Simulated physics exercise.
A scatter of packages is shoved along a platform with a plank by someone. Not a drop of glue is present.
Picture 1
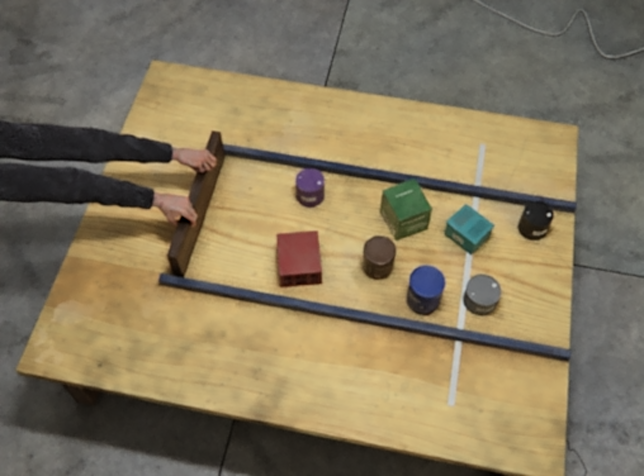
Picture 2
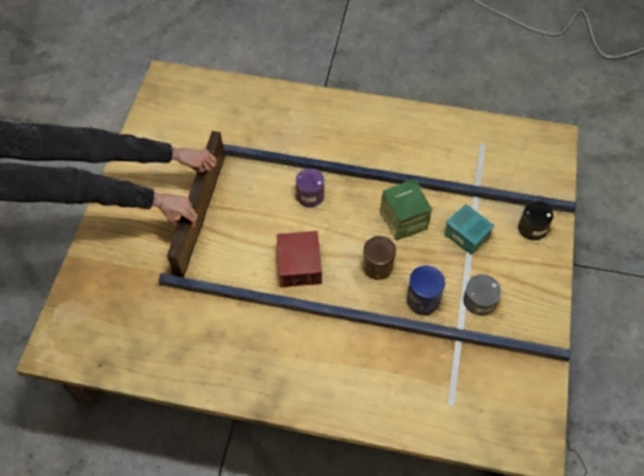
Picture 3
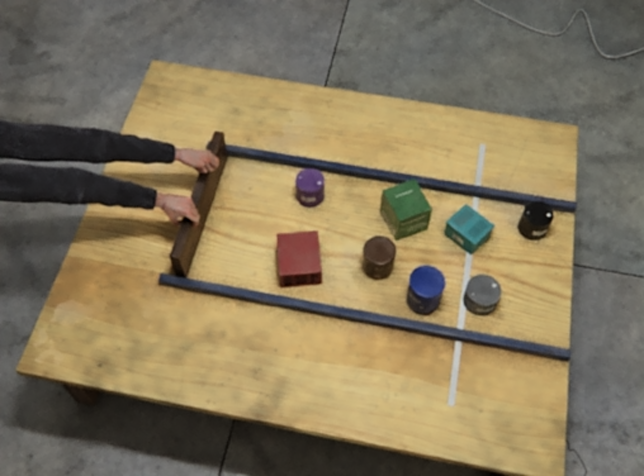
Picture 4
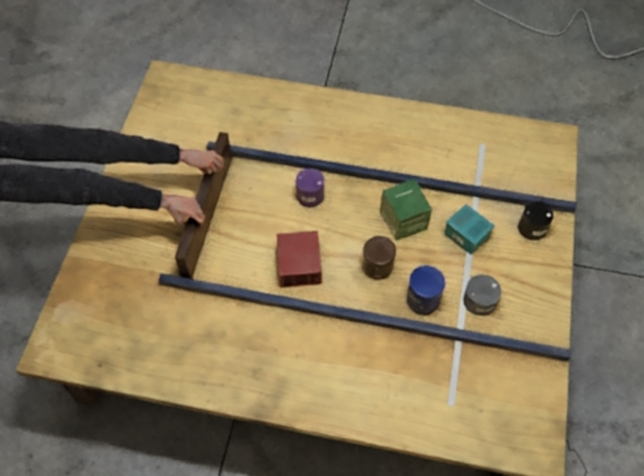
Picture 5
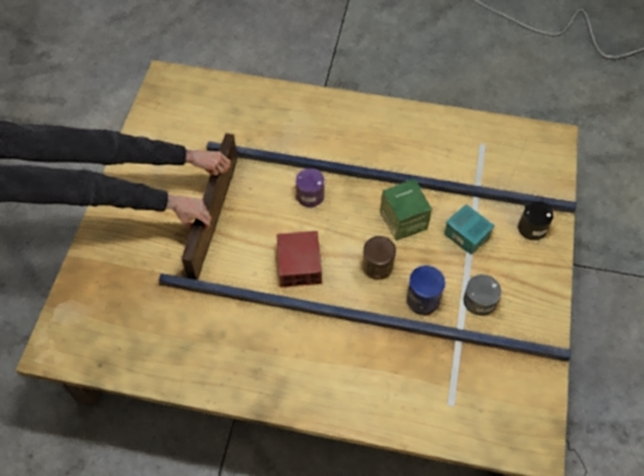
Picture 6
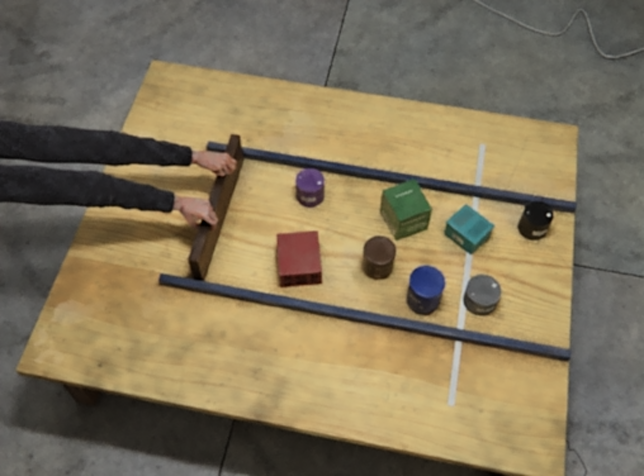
At first, two hands hold a dark plank upright at the left end of a wooden table, with scattered boxes and canisters lying between two rails. Then the hands slide the plank a short way to the right, drawing nearer the purple canister and red box, while all the packages stay still.
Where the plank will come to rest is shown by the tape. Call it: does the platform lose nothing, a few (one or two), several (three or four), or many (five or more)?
It loses nothing.
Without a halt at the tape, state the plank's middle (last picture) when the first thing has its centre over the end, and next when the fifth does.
Its middle is near (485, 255) and then near (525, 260).
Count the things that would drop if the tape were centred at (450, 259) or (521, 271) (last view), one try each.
First try 0, second try 4.
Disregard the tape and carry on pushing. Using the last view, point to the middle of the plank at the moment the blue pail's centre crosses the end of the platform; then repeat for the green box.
For the blue pail, about (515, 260); for the green box, about (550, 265).
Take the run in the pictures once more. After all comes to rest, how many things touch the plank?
The answer is 3.
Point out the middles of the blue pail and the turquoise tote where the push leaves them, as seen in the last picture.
Blue pail: (527, 313); turquoise tote: (543, 253).
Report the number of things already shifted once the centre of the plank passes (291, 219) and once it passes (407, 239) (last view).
The counts are 2 and 7.
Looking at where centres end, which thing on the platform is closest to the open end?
Answer: The grey canister.
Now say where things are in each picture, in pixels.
In the first picture, black canister (535, 221); grey canister (482, 295); turquoise tote (469, 230); plank (198, 203); tape (469, 262).
In the second picture, grey canister (482, 295); plank (198, 203).
In the third picture, turquoise tote (469, 230); brown pail (379, 258).
In the fourth picture, black canister (535, 221); blue pail (425, 291).
In the fifth picture, grey canister (482, 295); purple canister (310, 188).
In the sixth picture, black canister (535, 221); grey canister (482, 295); turquoise tote (469, 230); plank (218, 206); tape (469, 262).
A little later, none off yet; black canister at rest near (535, 221); grey canister at rest near (482, 295); turquoise tote at rest near (469, 230).
When it is over, the number that fall off is zero.
